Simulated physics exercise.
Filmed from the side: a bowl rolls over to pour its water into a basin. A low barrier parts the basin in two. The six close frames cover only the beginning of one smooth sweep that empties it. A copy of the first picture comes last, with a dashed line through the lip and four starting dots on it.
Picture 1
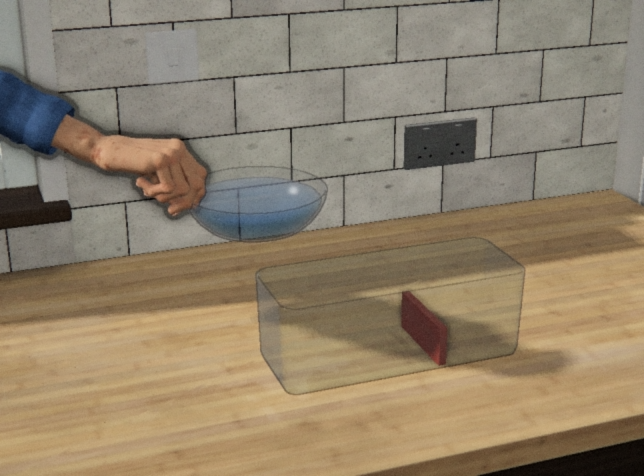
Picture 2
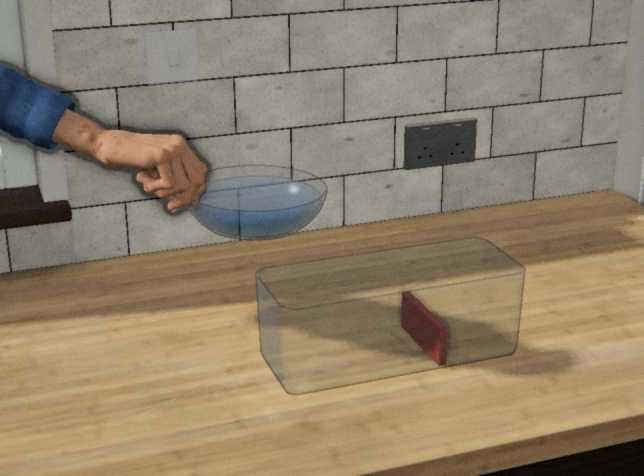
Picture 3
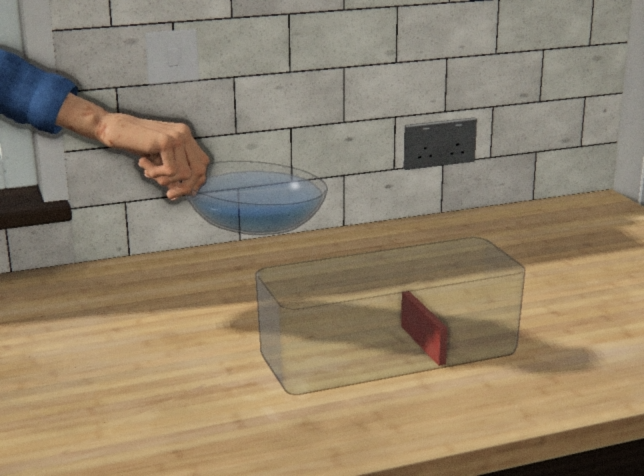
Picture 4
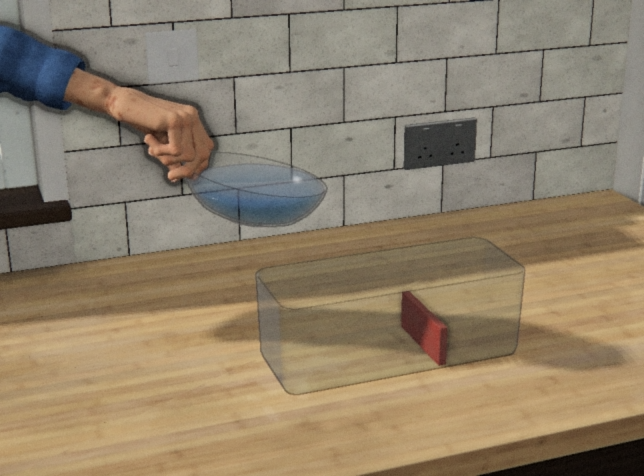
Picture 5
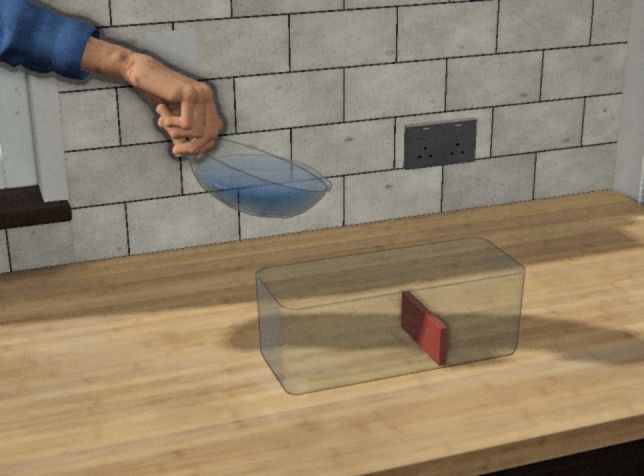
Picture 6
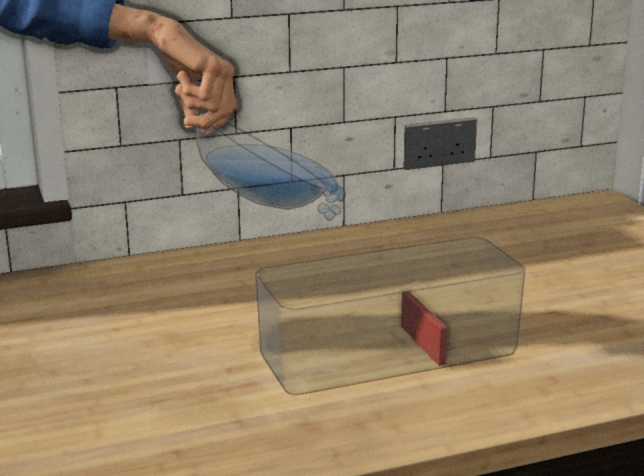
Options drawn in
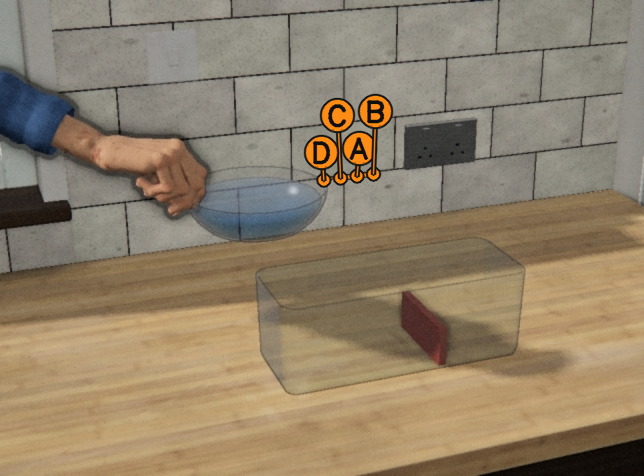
A hand in a blue sleeve held a clear bowl of water above a see-through basin with a low red barrier inside, then gradually tilted it rightward until some water slipped over the lip.
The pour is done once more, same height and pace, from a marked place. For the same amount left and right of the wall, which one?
Take C.
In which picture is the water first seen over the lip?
In picture 5.
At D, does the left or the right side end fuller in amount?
The left one.
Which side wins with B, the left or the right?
The right side.
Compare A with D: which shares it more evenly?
The answer is A.
On the marked copy, A at (357, 176); B at (373, 174); C at (340, 178); D at (323, 180).
With A, about 28 % ends left of the wall and 67 % right of it; 4 % is lost outside.
With B, about 16 % ends left of the wall and 80 % right of it; 4 % is lost outside.
With C, about 48 % ends left of the wall and 48 % right of it; 4 % is lost outside.
With D, about 81 % ends left of the wall and 15 % right of it; 4 % is lost outside.
